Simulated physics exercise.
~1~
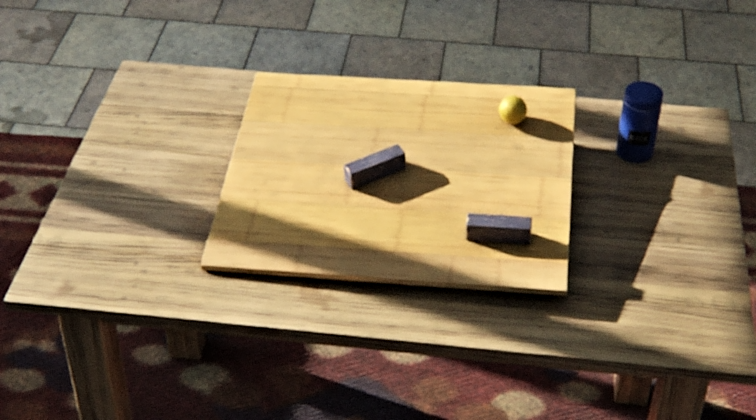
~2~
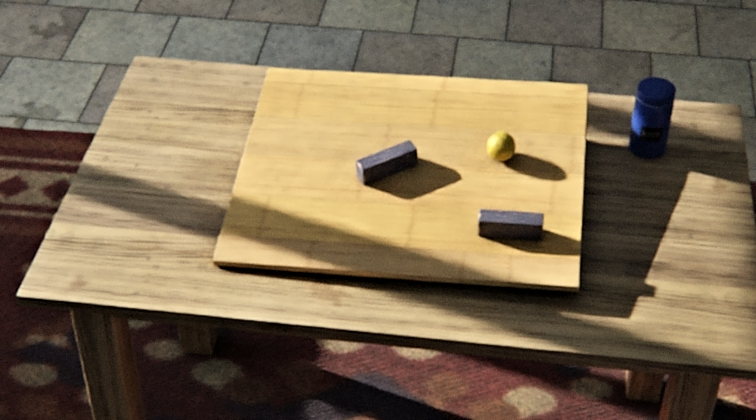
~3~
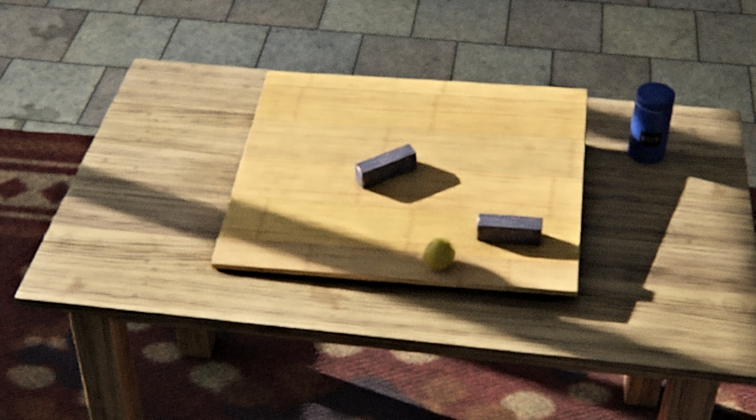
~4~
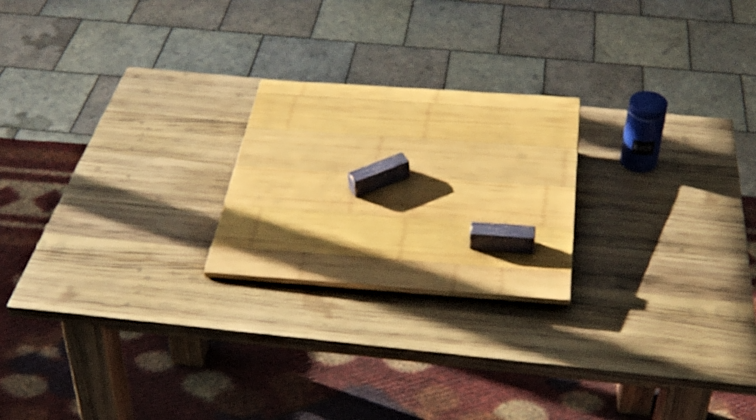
On a wooden table outdoors, a small yellow ball rolled down a tilted board bearing two dark blocks, drifting left toward the near edge, passing between the blocks, and then was gone from view, while a blue jar stood still beside the board.
